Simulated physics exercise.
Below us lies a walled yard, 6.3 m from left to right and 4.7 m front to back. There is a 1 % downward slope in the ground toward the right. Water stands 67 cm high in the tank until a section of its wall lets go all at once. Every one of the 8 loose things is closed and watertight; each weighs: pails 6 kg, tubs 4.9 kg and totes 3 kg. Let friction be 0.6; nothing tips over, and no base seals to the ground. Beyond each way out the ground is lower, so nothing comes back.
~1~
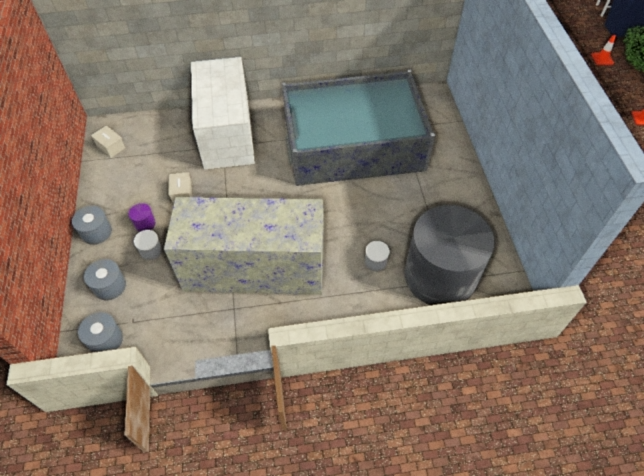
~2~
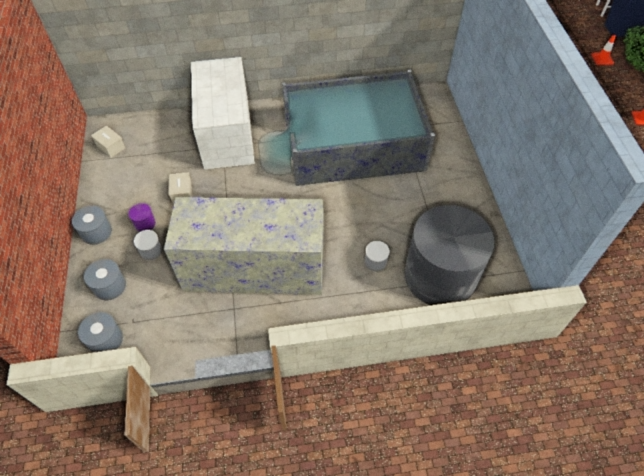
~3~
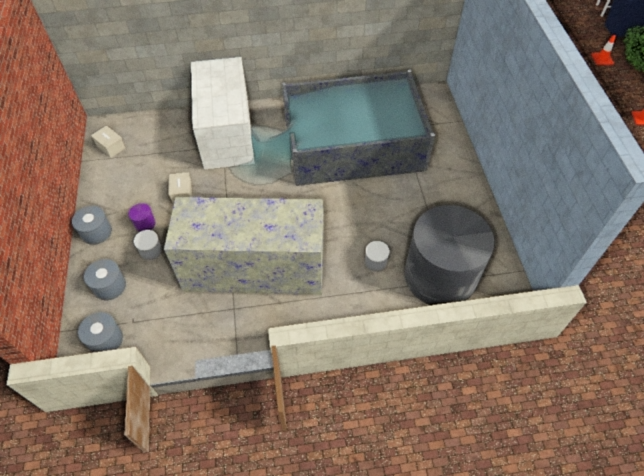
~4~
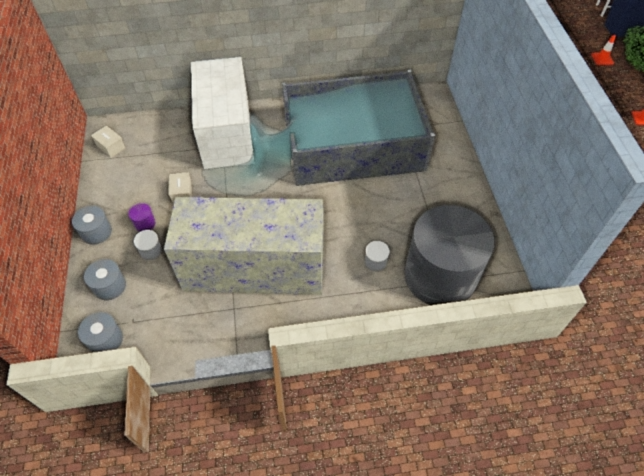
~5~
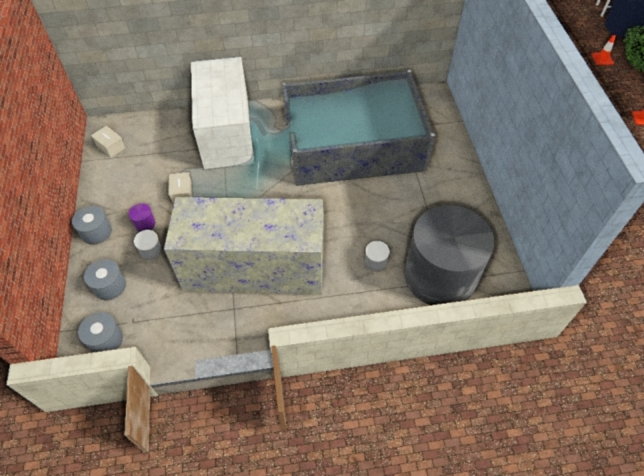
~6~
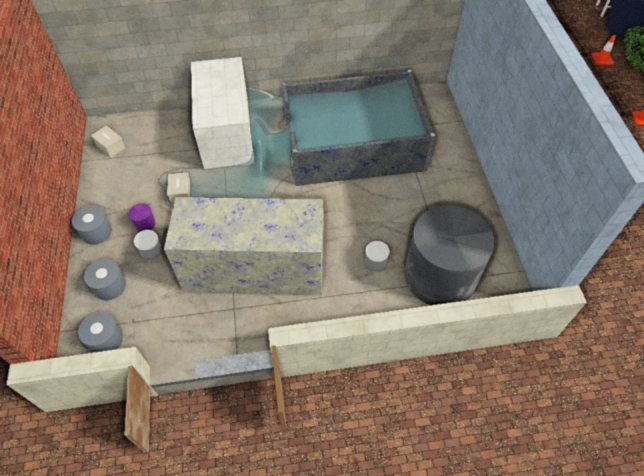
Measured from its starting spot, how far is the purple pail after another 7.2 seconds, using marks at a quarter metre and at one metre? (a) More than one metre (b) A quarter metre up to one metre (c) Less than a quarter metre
(a) More than one metre.
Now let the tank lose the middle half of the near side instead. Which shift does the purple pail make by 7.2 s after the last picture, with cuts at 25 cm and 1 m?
Then the purple pail holds its place.
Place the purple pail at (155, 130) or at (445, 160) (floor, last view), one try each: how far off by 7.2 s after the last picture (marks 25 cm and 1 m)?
In that order: It hardly budges; it goes a long way.
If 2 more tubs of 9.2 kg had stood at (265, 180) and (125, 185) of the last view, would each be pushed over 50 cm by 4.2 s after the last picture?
Taking them in order, they end up greater and smaller.
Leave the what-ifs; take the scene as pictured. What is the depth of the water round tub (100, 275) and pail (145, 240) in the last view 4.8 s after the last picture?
Close to 4 and 4 centimetres.
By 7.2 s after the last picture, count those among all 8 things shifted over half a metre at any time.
The answer here is 7.
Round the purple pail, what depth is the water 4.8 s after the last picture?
Depth: About 5 cm.
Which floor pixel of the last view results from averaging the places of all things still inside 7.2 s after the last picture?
The centre is close to (195, 256).
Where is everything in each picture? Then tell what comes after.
The purple pail at (140, 212) rests on the ground; 2.9 m2 under water; 0 of 8 have shifted, in the first frame.
The purple pail at (140, 212) rests on the ground; water covers 3.3 m2; 0 of 8 have shifted, in the second frame.
The purple pail at (140, 212), on the bottom; water covers 3.7 m2; 0 of 8 have shifted, in the third frame.
The purple pail at (140, 212) rests on the ground; water covers 4.0 m2; 0 of 8 have shifted, in the fourth frame.
The purple pail at (140, 212), on the bottom; 4.6 m2 under water; 0 of 8 have shifted, in the fifth frame.
The purple pail at (140, 212), on the bottom; water covers 5.4 m2; 0 of 8 have shifted, in the sixth frame.
Then, 0.9 s after the last picture the purple pail is near (132, 215), 0.1 m from its start, aground; 0 of 8 are out; 0 afloat.
Then, 2.8 s after the last picture the purple pail is near (105, 230), 0.5 m from its start, afloat; 0 of 8 are out; 4 afloat.
Then, 4.8 s after the last picture the purple pail is near (94, 291), 1.3 m from its start, aground; 0 of 8 are out; 5 afloat.
Then, 7.2 s after the last picture the purple pail is near (94, 292), 1.3 m from its start, aground; 0 of 8 are out; 5 afloat.
